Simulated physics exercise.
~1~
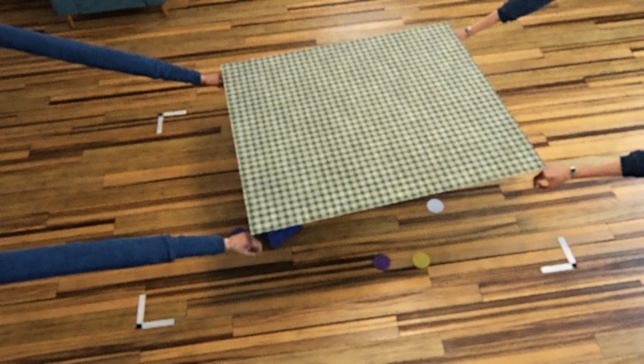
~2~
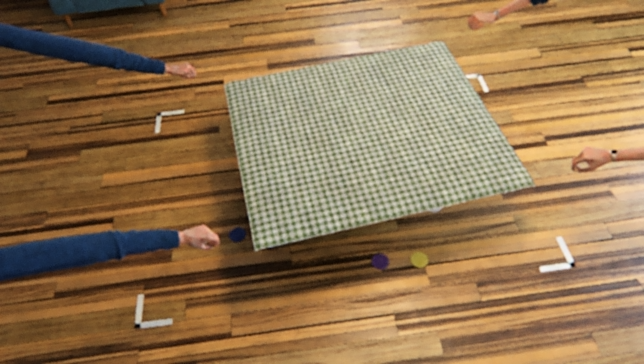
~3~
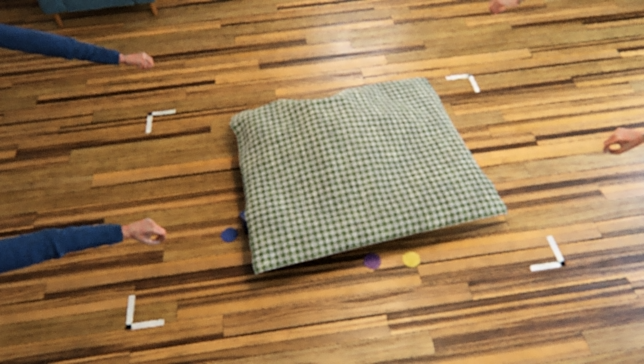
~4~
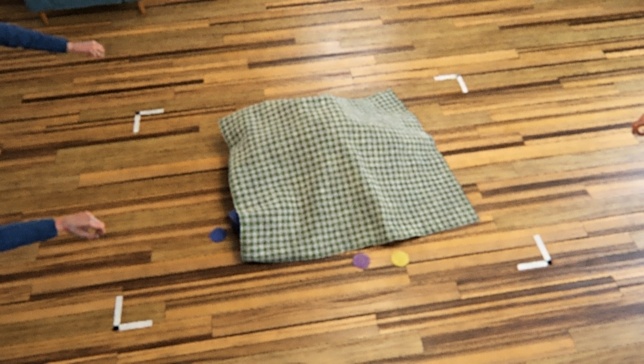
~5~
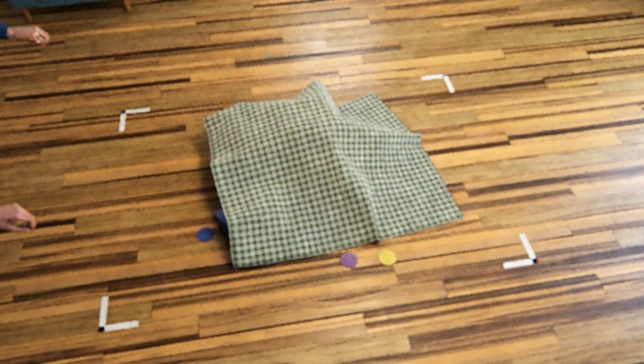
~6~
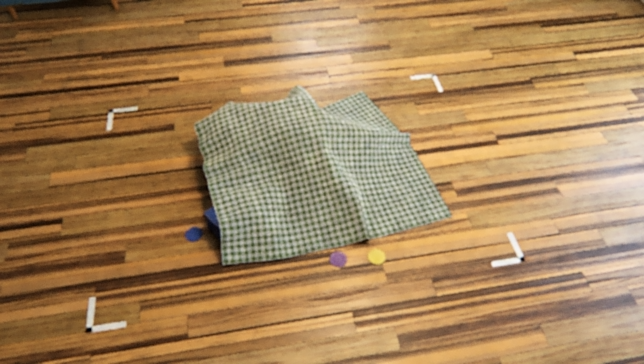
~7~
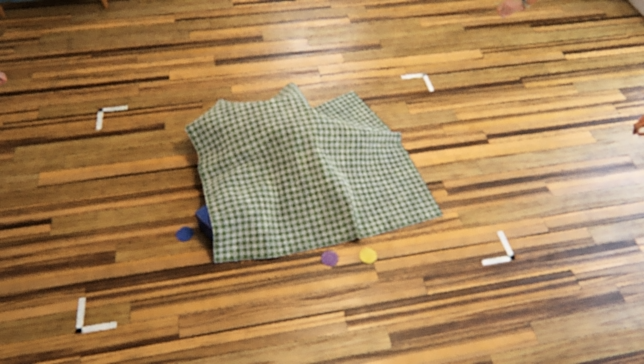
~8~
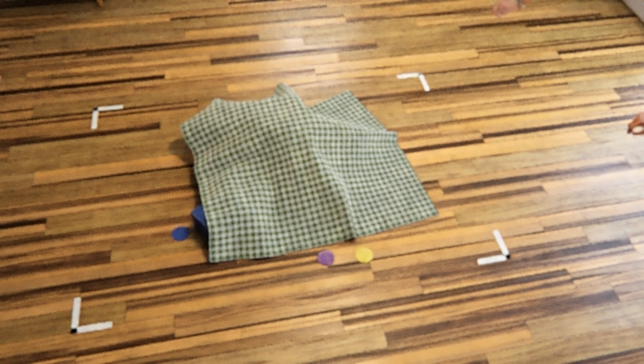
A checked cloth held flat by four hands was let go and dropped onto the wooden floor, crumpling into peaks over hidden things as the hands drew back, and it ended lying still with blue, purple and yellow discs showing beside its edge.
